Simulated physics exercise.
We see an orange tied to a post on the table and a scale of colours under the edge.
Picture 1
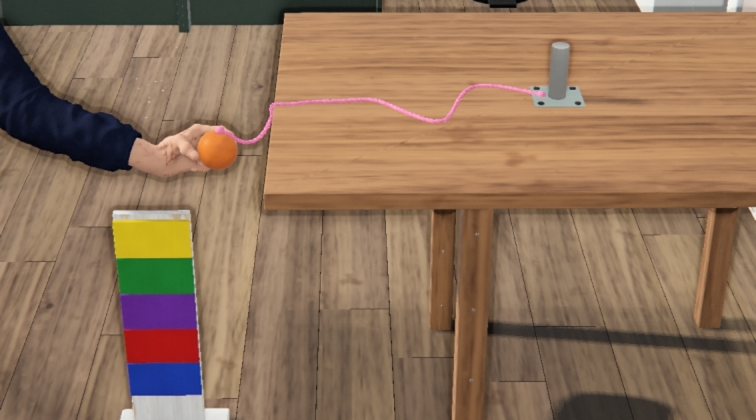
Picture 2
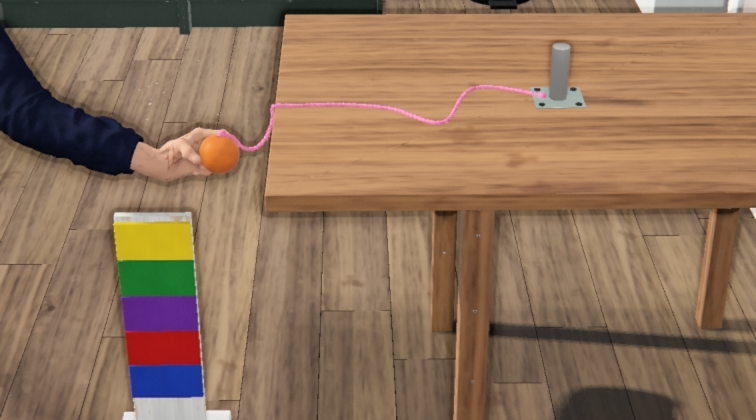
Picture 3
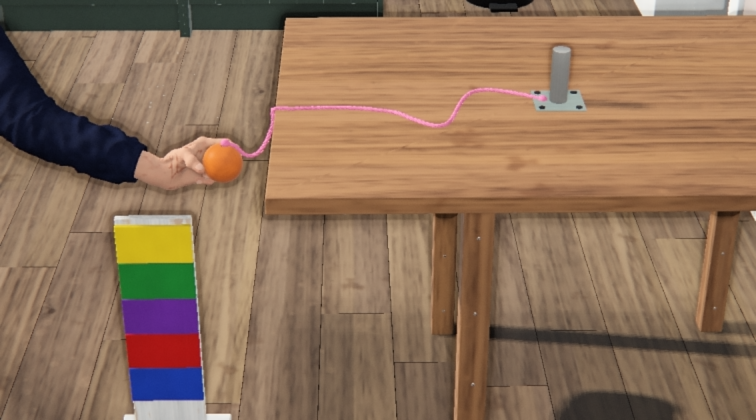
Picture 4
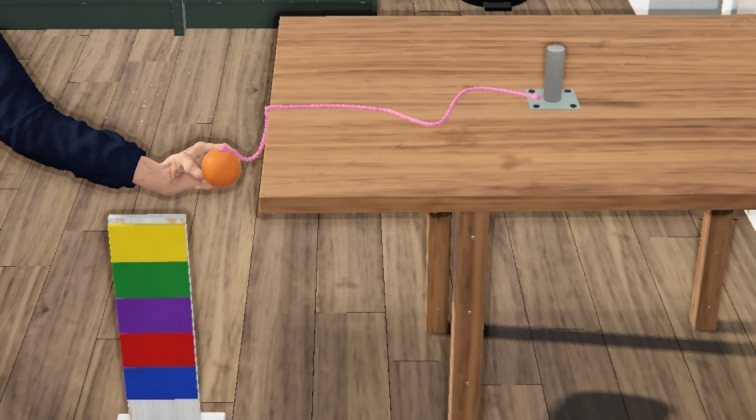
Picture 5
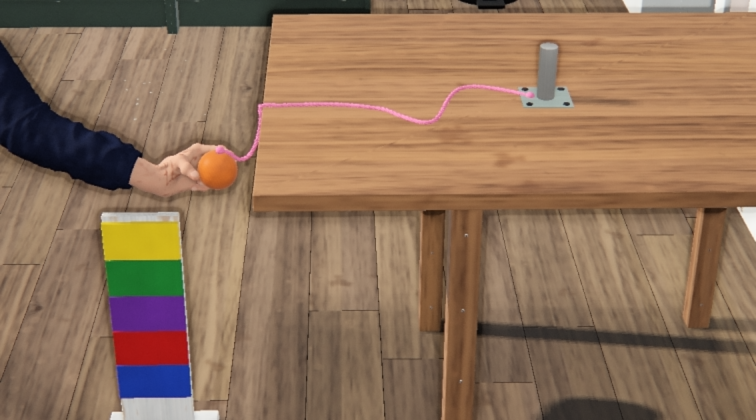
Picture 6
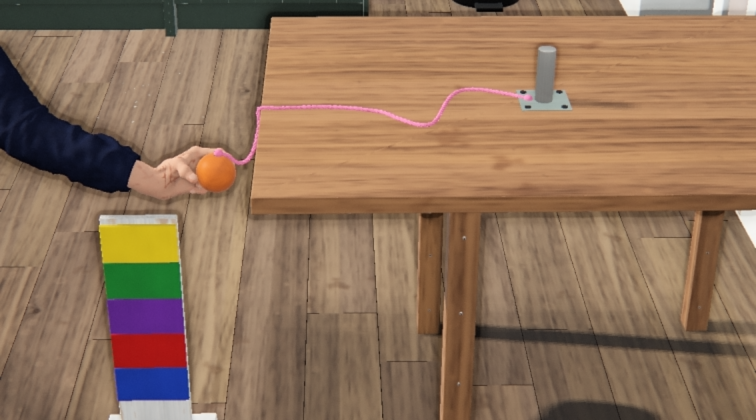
An orange ball-like object, held in a hand reaching from the left in a dark blue sleeve, sinks slightly beside a wooden table seen from above on a plank floor. A pink cord runs from it across the tabletop to a grey post, with a yellow, green, purple, red and blue scale standing below. The cord shifts slightly as the view wavers a little.
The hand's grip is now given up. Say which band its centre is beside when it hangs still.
Its centre is beside the green band.
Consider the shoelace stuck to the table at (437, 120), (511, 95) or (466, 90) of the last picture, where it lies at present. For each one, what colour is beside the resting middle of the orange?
One try after another: Yellow, then green, then green.
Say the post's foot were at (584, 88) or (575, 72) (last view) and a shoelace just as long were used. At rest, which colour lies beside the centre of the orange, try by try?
Answer, in order: Yellow, yellow.
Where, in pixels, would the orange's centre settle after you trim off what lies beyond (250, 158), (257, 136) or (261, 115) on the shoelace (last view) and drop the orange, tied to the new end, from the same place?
(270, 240), (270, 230), (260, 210).
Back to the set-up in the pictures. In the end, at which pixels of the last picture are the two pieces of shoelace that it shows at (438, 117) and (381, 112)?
At (386, 102) for the first, at (308, 104) for the second.
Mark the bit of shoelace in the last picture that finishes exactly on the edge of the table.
About (333, 108).
Soon after, orange near (240, 265); level with green.
After that, orange near (304, 262); level with green.
And then, orange near (261, 273); level with green.
In the end, orange near (260, 268); level with green. Its centre hangs level with the green band.
